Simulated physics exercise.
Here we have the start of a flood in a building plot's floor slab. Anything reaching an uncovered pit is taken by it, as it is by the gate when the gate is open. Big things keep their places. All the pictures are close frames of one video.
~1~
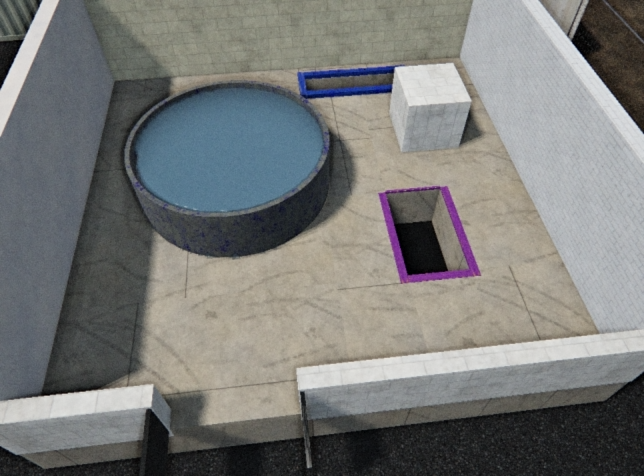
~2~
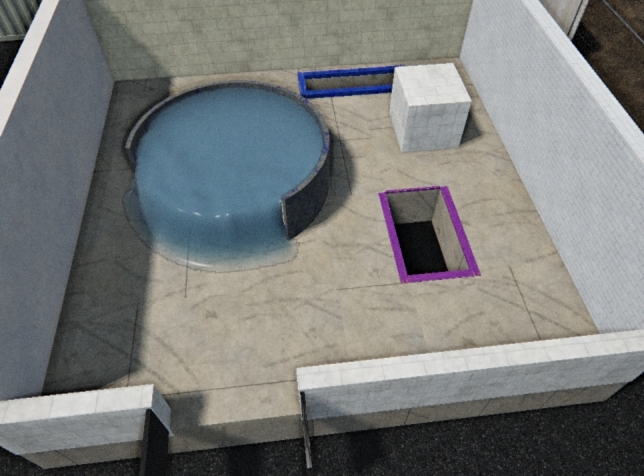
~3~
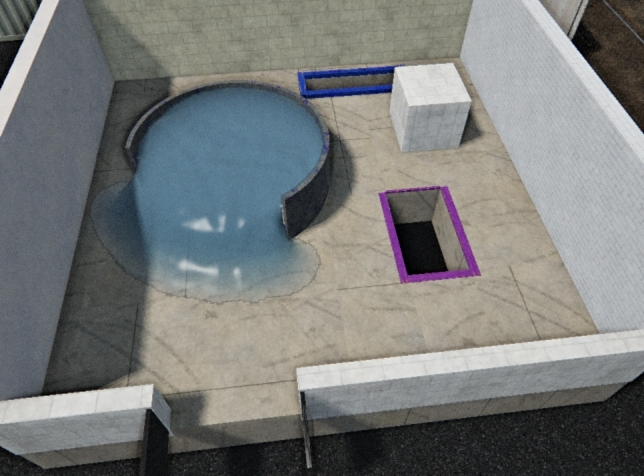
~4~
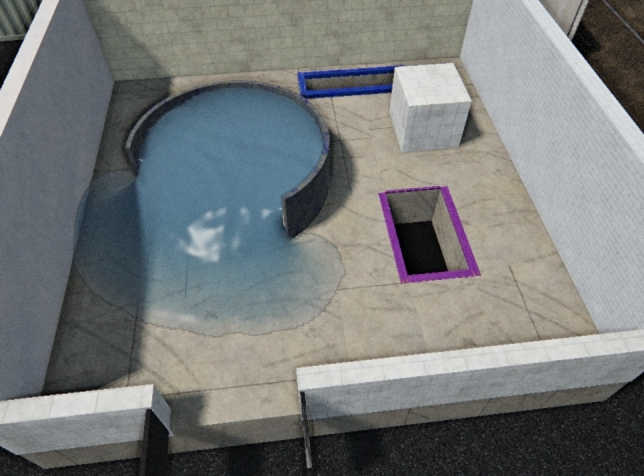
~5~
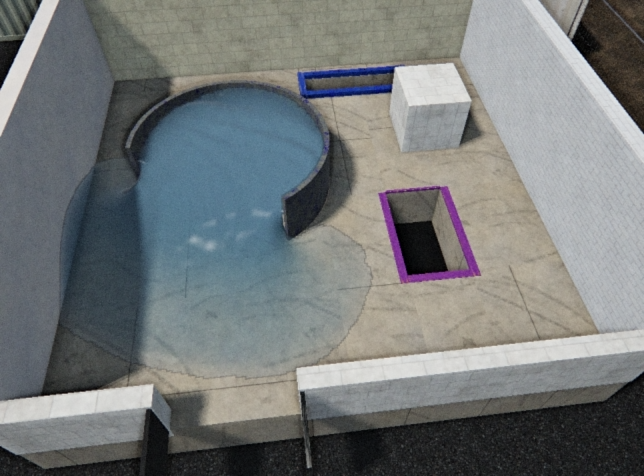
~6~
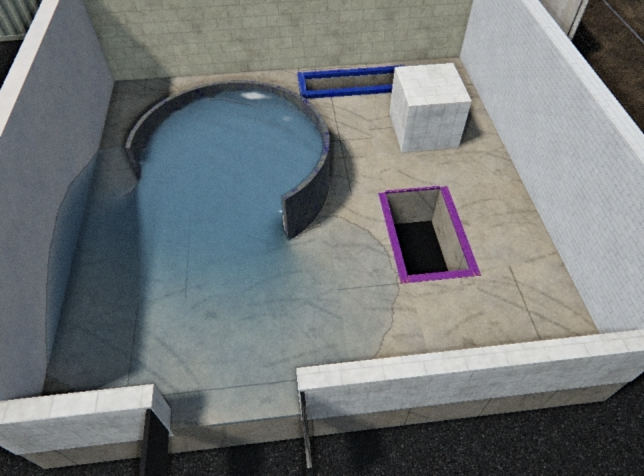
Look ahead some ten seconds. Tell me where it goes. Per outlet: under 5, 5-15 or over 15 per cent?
In order: The gate gets a big share of it - past fifteen per cent, the purple pit gets a middling share of it - five to fifteen per cent, the blue pit gets hardly any of it - below five per cent.
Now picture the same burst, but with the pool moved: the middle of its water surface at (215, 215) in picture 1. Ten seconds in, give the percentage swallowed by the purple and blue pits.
Within ten seconds the purple pit collects 4 percent of the total and the blue pit 0 percent.
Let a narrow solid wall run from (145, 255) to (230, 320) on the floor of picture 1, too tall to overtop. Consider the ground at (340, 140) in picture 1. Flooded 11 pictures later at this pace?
Untouched.
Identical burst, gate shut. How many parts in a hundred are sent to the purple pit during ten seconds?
I'd say the purple pit gets around 25 percent.
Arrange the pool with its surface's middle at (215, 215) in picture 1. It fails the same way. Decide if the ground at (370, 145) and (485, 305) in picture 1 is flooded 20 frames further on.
Untouched, swamped.
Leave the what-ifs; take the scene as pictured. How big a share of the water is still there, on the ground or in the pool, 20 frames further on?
My figure is close to 80 percent.
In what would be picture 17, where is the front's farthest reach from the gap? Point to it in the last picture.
Somewhere about (604, 358).
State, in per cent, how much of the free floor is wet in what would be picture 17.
That comes to about 50 per cent.
A moment on, water covers 40 % of the floor; the gate 4 %, the purple pit 0 %, the blue pit 0 %.
Next, water covers 50 % of the floor; the gate 10 %, the purple pit 0 %, the blue pit 0 %.
Then, water covers 60 % of the floor; the gate 19 %, the purple pit 1 %, the blue pit 0 %.
Later, water covers 85 % of the floor; the gate 26 %, the purple pit 5 %, the blue pit 0 %.
In the end, water covers 100 % of the floor; the gate 31 %, the purple pit 13 %, the blue pit 1 %.
